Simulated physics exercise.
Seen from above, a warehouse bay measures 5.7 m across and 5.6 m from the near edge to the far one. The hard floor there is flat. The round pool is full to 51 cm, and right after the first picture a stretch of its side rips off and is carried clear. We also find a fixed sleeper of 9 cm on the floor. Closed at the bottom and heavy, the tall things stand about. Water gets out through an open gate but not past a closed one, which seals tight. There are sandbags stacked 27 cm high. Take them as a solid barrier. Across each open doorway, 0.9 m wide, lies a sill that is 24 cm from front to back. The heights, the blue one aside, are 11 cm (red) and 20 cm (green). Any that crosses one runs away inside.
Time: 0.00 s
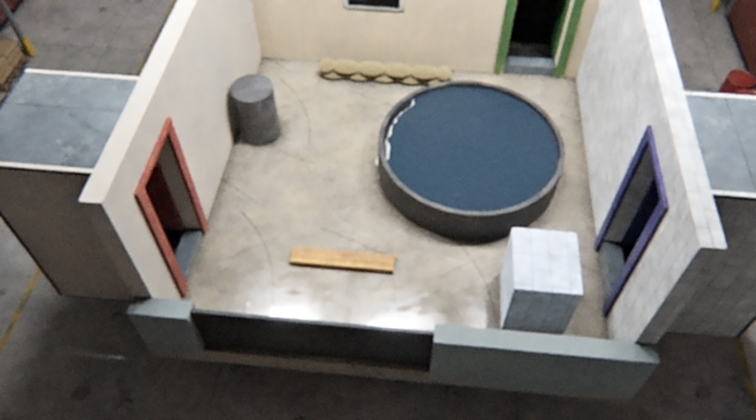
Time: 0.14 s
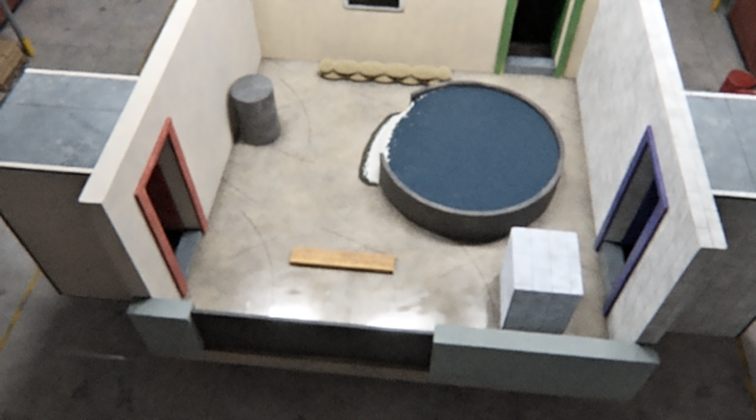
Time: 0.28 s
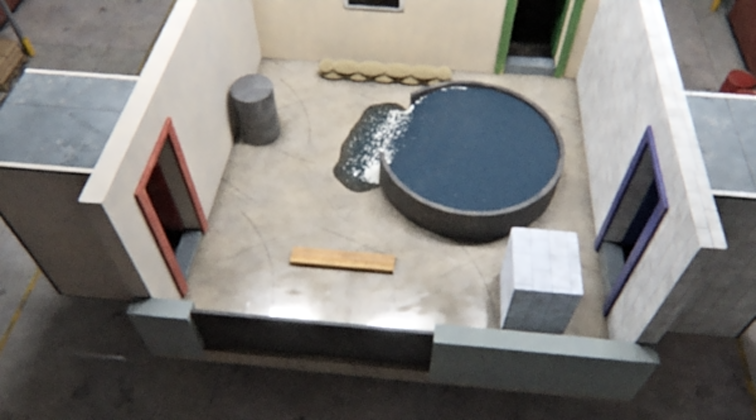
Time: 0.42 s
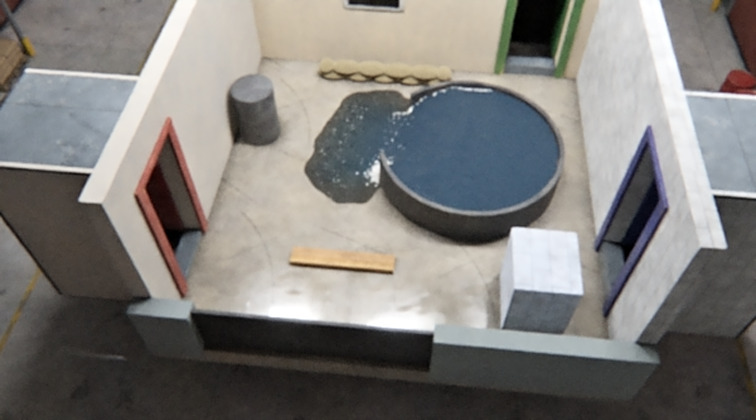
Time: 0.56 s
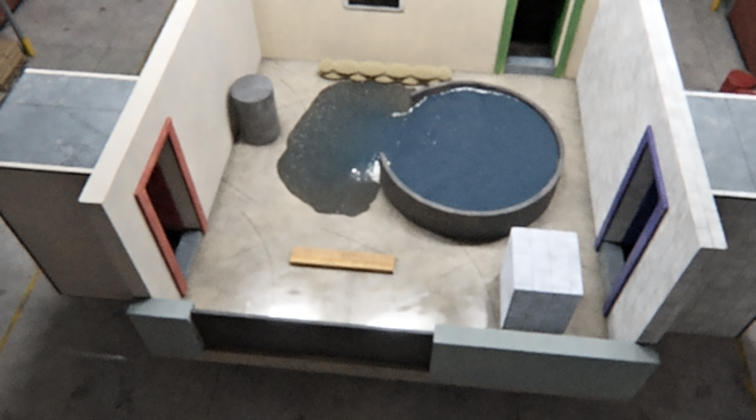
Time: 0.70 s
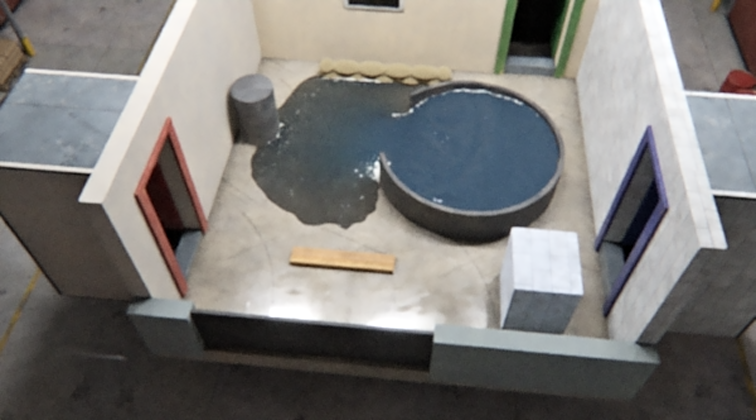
A big round pool of still water broke open on its left side, and the water gushed out foaming, then spread in a dark puddle across the floor to the sandbags and the gray cylinder.
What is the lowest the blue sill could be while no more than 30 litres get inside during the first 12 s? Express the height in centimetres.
About 12 cm.
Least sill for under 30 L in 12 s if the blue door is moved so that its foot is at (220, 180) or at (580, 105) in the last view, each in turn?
You'd want about 20 cm there first, then about 11.5 cm.
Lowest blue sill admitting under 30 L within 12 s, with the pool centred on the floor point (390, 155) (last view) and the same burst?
You'd need some 9.0 cm.
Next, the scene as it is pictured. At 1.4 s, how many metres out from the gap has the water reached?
3.2 m.
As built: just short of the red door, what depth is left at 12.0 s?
Lab note: Depth approx. 9.5 cm.
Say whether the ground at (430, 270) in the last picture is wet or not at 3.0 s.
I'd say that place has stayed dry.
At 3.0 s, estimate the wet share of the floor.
Roughly 45 percent.
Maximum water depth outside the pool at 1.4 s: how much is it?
About 30 cm at most.
After 1.4 s water covers 30 % of the floor, deepest (30 cm) near (280, 137); it has not reached the blue door.
After 3.0 s water covers 45 % of the floor, deepest (38 cm) near (262, 57); it has not reached the blue door.
After 12.0 s water covers 95 % of the floor, deepest (17 cm) near (515, 236); 16 cm at the blue door, 0 litres in over its 27 cm sill.
At the blue door as built, the water arrived by 6.2 s and peaked near 19 cm at 10.0 s.
With a sill of 11 cm, 40 litres would have come in within the 12 s; with 14.5 cm, 11 litres. So under 30 litres takes about 12 cm.
